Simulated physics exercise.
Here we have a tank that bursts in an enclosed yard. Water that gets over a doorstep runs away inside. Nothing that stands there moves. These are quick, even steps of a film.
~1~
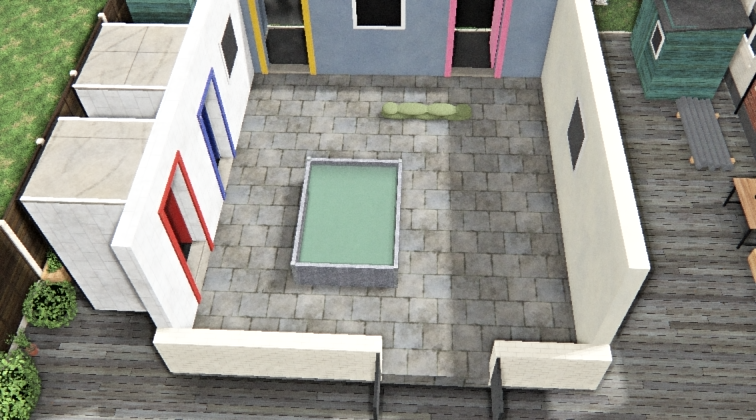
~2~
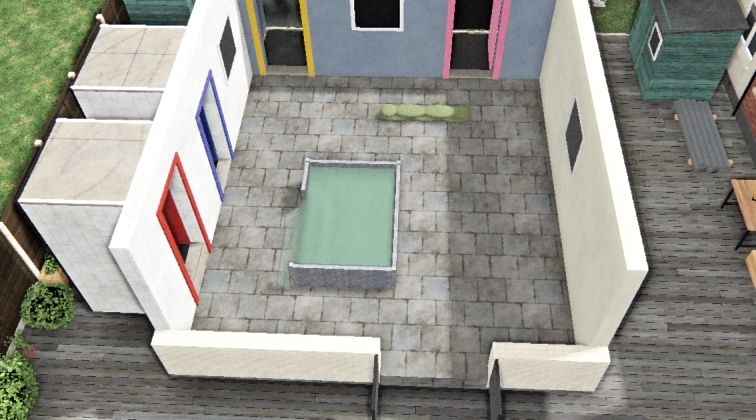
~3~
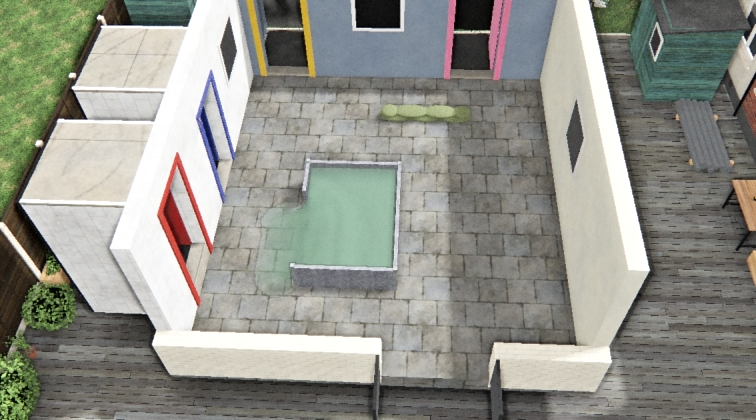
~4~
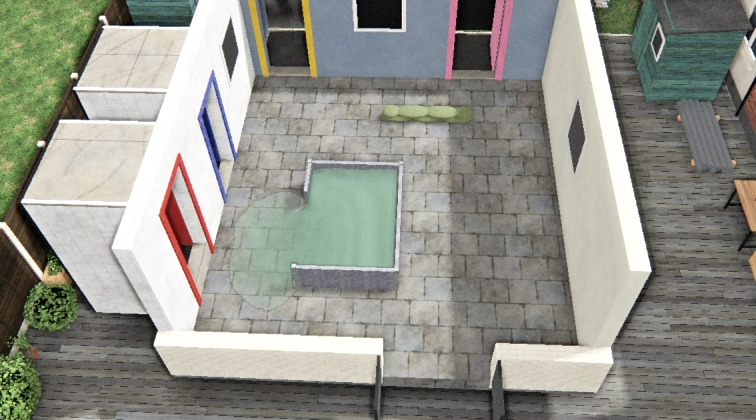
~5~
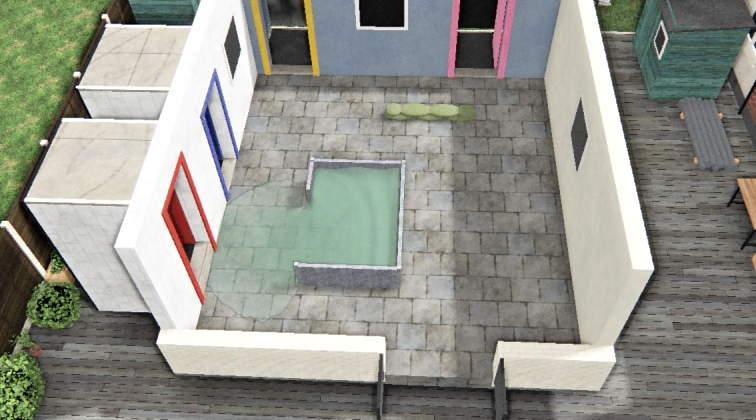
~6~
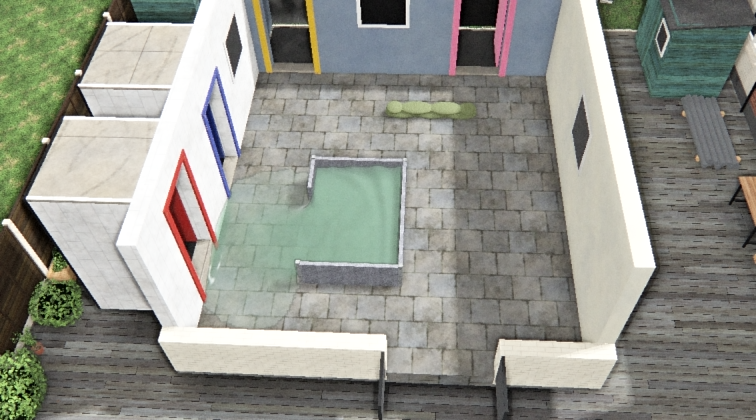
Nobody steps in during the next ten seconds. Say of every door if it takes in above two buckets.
The blue door lets in a lot; the yellow door lets in a lot; the pink door admits no more than that; the red door admits no more than that.
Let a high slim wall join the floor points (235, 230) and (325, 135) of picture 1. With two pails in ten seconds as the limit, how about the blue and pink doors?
My reading: Blue door holds; pink door holds.
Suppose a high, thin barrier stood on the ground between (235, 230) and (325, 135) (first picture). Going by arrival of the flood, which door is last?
That is the one in pink.
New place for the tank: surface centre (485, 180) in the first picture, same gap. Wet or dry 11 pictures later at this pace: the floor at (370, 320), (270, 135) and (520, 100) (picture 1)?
One after the other: Under water, awash, no water.
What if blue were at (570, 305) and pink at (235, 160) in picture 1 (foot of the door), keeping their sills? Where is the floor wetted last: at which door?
It is the blue-painted one.
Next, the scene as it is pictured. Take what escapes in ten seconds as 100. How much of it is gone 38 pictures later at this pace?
About 65 per cent.
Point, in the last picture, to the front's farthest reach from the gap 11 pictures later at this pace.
I would point to (255, 92).
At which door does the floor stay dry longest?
The pink door.
A moment on, water covers 15 % of the floor; the blue door under two buckets in, the yellow door not reached, the pink door not reached, the red door wet at the sill, nothing in.
Next, water covers 25 % of the floor; the blue door over two buckets in, the yellow door not reached, the pink door not reached, the red door under two buckets in.
Then, water covers 50 % of the floor; the blue door over two buckets in, the yellow door under two buckets in, the pink door not reached, the red door under two buckets in.
Later, water covers 65 % of the floor; the blue door over two buckets in, the yellow door over two buckets in, the pink door wet at the sill, nothing in, the red door under two buckets in.
In the end, water covers 95 % of the floor; the blue door over two buckets in, the yellow door far over two buckets in, the pink door wet at the sill, nothing in, the red door under two buckets in.
